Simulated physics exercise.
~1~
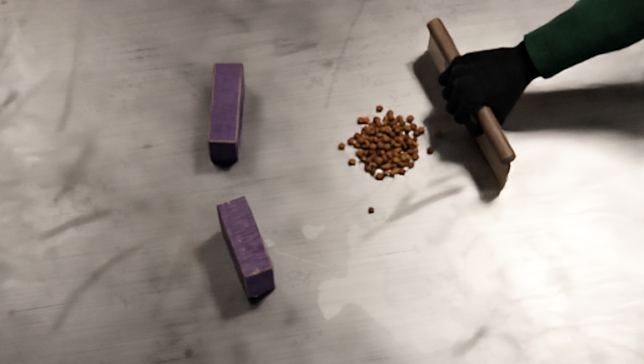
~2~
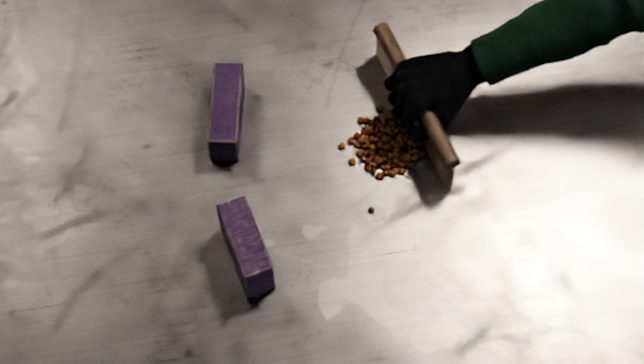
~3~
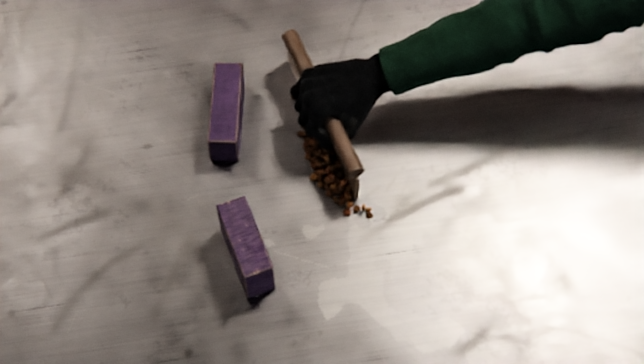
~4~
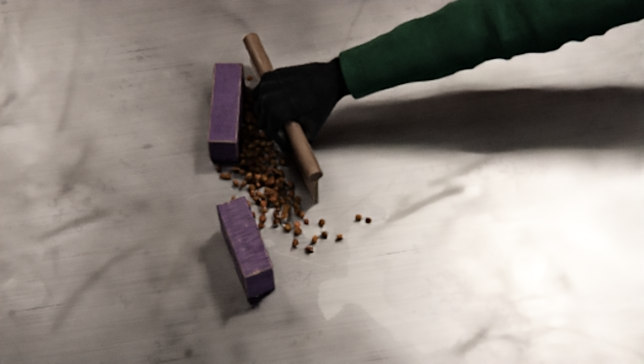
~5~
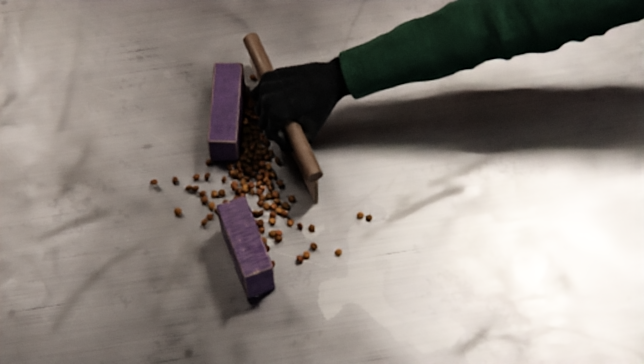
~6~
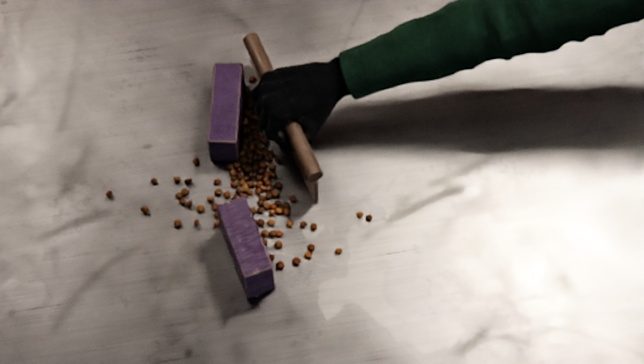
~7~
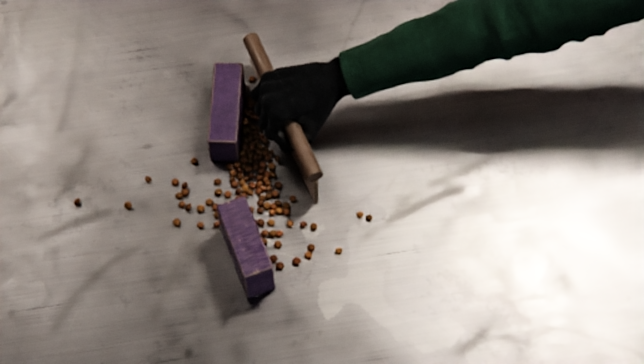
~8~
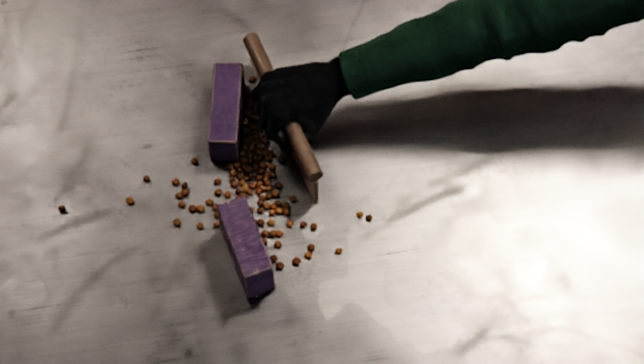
A black-gloved hand in a green sleeve pushed a pile of small brown pieces leftward with a wooden scraper toward two purple blocks, then stopped; a few pieces rolled through the gap, while most stayed bunched in front of the blocks.
